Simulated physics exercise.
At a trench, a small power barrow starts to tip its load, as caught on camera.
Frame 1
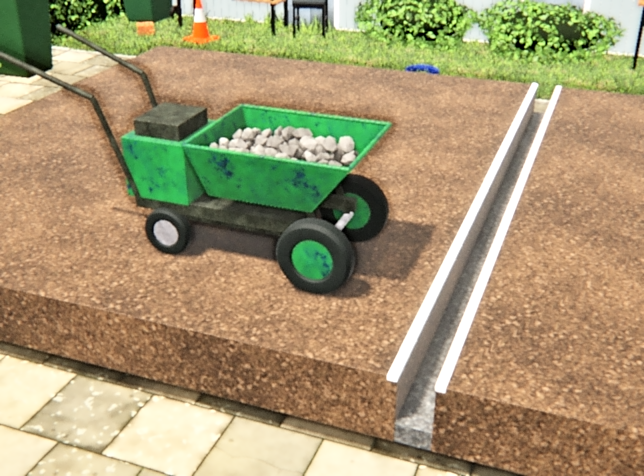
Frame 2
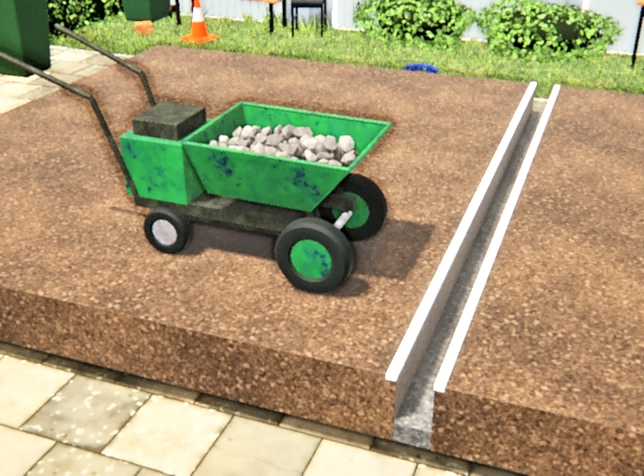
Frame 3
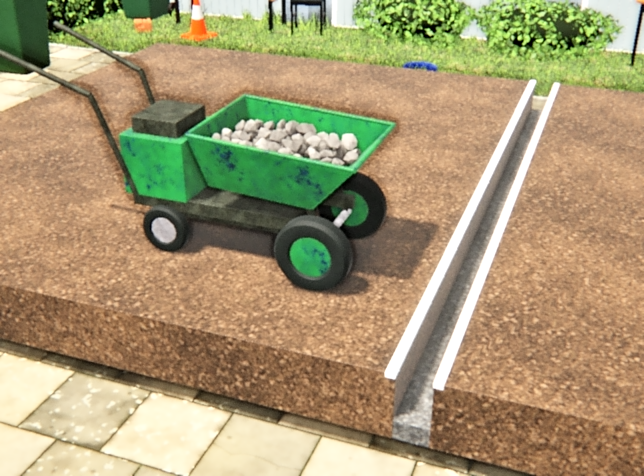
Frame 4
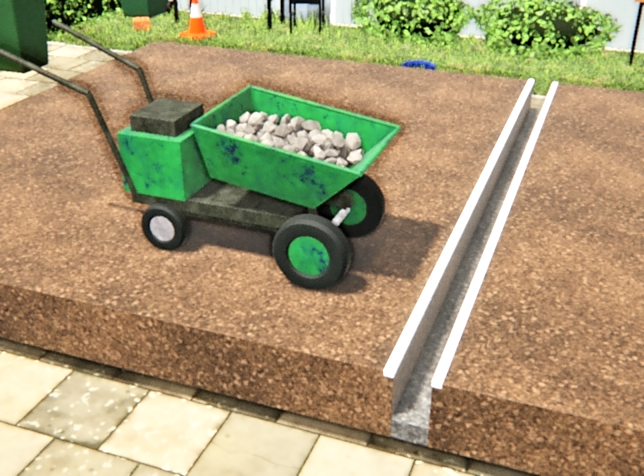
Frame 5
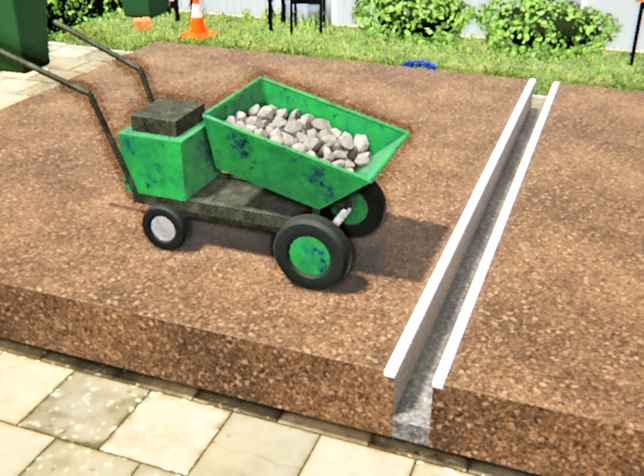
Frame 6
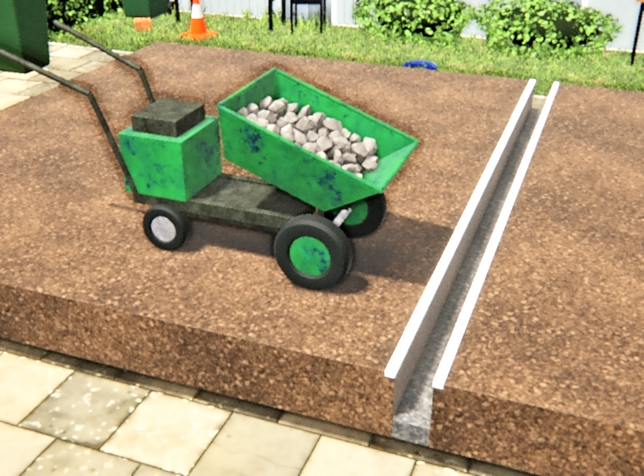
The clip shows a green power barrow loaded with broken stones standing on brown ground left of a narrow, pale-edged trench, as its skip gradually tilts toward the right, the rear rising while the wheels stay in place.
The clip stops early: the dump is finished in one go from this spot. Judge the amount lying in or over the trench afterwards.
I predict the trench will catch most of it.
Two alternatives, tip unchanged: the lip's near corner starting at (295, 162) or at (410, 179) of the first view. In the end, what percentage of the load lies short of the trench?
Roughly 40 per cent, then roughly 0 per cent.
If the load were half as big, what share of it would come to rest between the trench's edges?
Roughly 90 in a hundred.
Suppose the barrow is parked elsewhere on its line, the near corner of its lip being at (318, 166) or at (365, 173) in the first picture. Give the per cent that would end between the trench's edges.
First spot: About 60 percent; second spot: About 60 percent.
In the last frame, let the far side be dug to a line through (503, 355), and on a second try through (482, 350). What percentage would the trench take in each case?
You'd get 100 in a hundred the first time and 100 in a hundred the second.
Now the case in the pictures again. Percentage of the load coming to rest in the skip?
Close to 5 in a hundred.
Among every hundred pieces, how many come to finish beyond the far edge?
It comes to close to 20 %.
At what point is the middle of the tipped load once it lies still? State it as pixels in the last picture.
Somewhere around (458, 296) in the last picture.
Shortly afterwards, skip tipped steeply; the whole lot in the skip.
Next, skip tipped right over; near half in the skip; only a few short of the trench; near a third in or heaped over the trench; a little beyond it; only a few falling.
Some moments later, skip tipped right over; a little in the skip; only a few short of the trench; near two thirds in or heaped over the trench; near a quarter beyond it.
In the end, skip tipped right over; a little in the skip; a little short of the trench; near two thirds in or heaped over the trench; near a quarter beyond it.
